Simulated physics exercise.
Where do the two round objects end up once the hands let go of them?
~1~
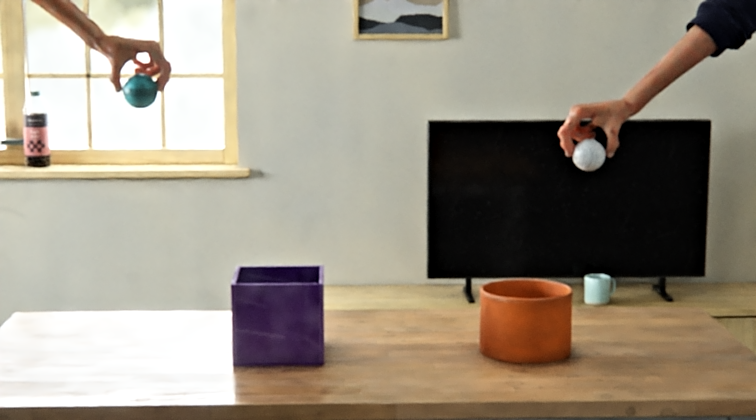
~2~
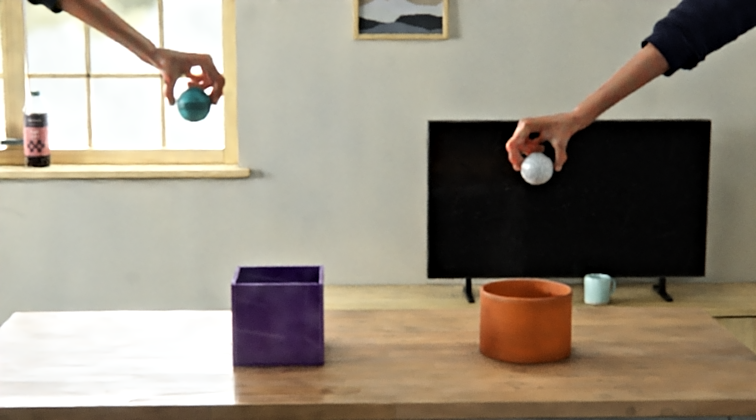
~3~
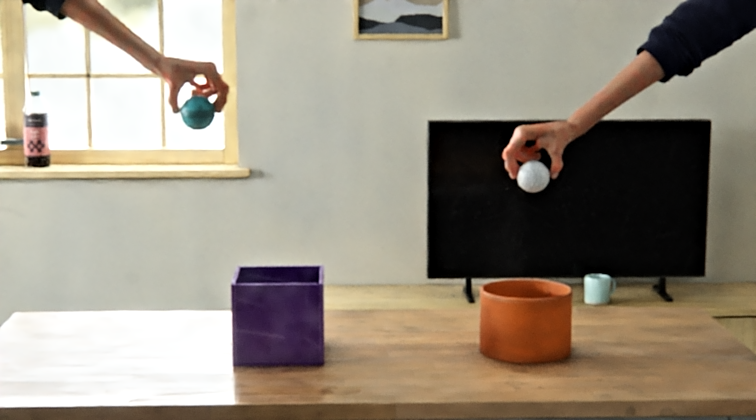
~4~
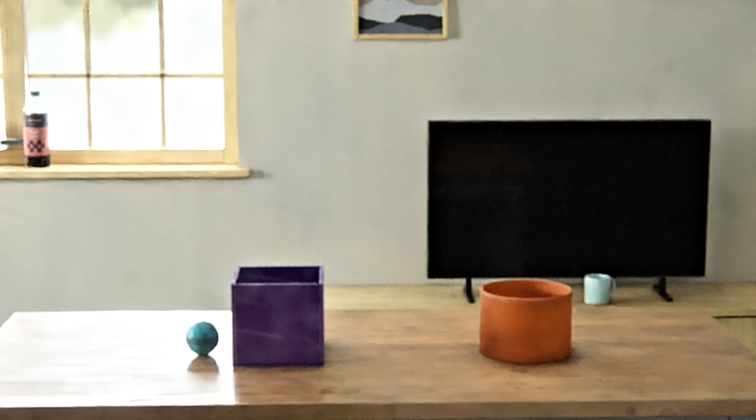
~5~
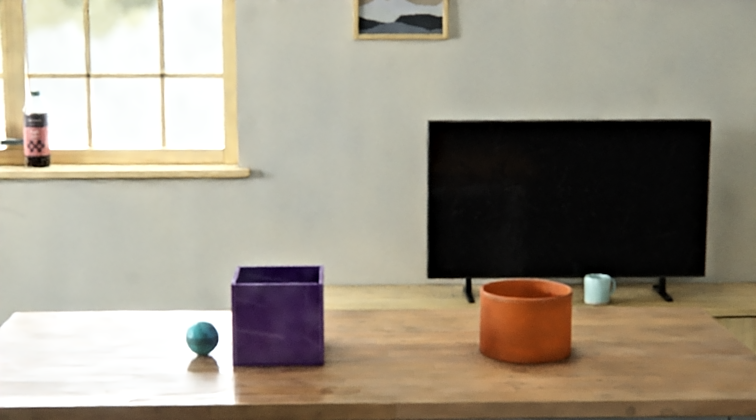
The white object lands inside the orange pot, out of sight. The turquoise ball misses the purple box and rests on the table just to its left.
